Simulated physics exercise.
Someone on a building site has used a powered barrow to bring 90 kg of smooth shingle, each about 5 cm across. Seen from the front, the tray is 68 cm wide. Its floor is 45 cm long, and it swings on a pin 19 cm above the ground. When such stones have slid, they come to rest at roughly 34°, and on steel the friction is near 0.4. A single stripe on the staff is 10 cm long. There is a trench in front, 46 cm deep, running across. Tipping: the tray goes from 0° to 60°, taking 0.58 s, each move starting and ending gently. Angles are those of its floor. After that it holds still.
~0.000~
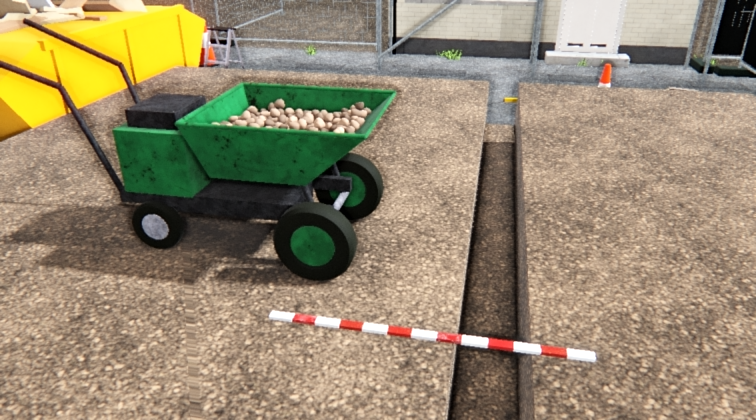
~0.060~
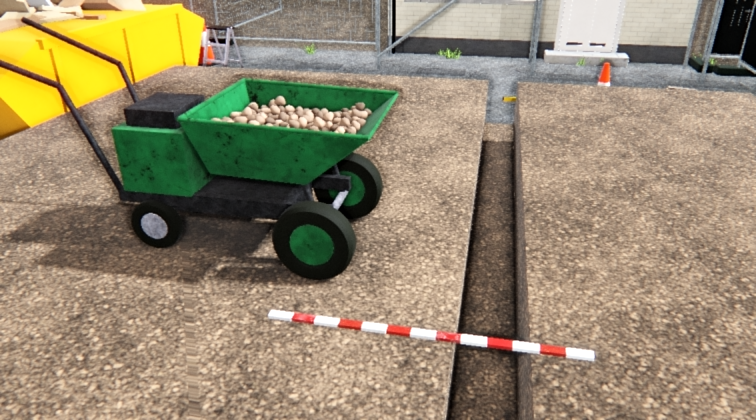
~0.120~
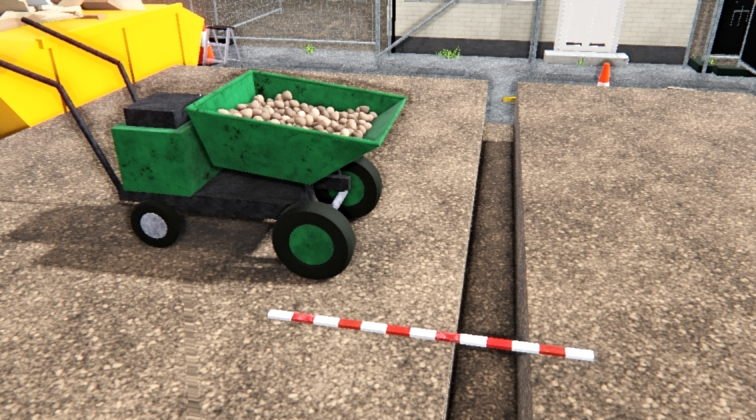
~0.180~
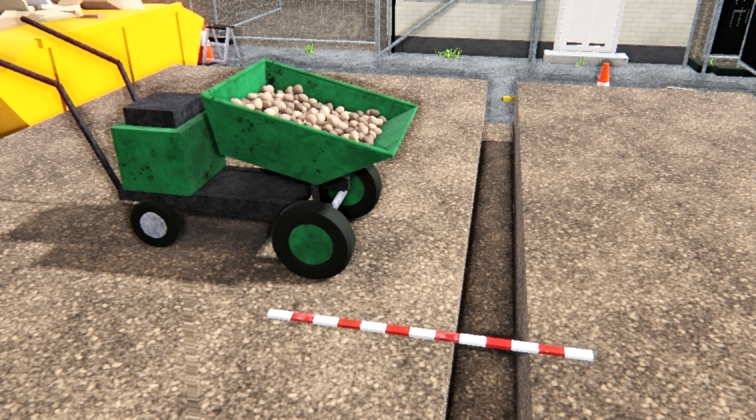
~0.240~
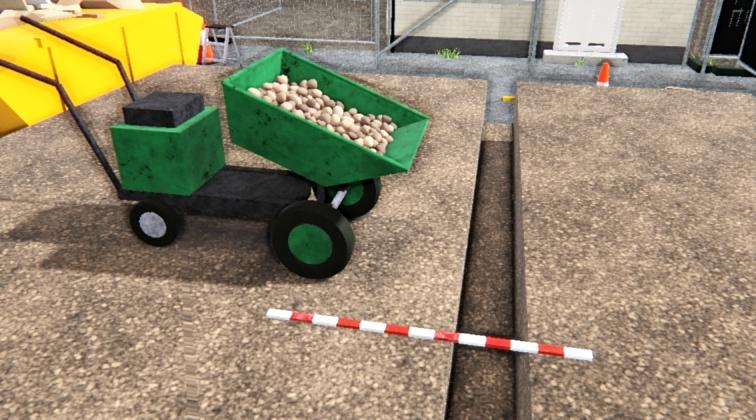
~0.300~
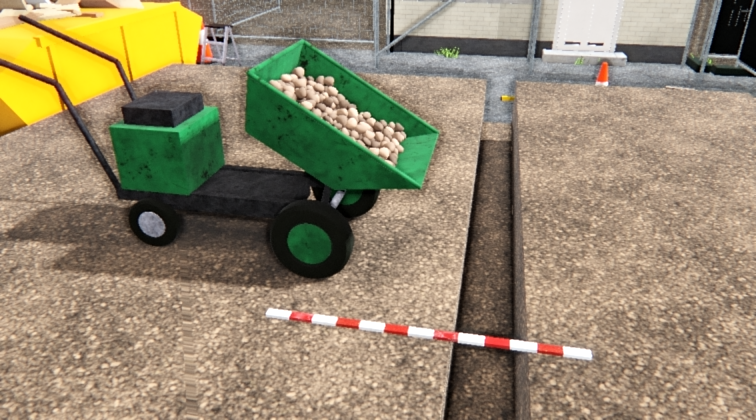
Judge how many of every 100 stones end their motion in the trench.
I would put it near 82 out of 100.
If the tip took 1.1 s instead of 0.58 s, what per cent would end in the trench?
Roughly 95% would finish there.
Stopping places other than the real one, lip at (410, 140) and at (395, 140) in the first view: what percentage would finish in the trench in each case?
The first start gives about 40 per cent, the second about 55.
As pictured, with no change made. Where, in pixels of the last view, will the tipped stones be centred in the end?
Their centre sits close to (496, 322).
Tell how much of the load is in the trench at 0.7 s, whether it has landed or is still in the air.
Some 10 per cent of the load by that point.
After 0.4 s the floor is at 50°; 100 % in the tray; the foremost stones are at (421, 182).
After 0.7 s the floor is at 60°; 87 % in the tray, 2 % short of the trench, 11 % in the trench; the foremost stones are at (488, 233).
After 1.0 s the floor is at 60°; 24 % in the tray, 3 % short of the trench, 56 % in the trench, 17 % past the trench; the foremost stones are at (628, 267).
After 3.0 s the floor is at 60°; 0 % in the tray, 82 % in the trench, 18 % past the trench; the foremost stones are past the picture's edge.
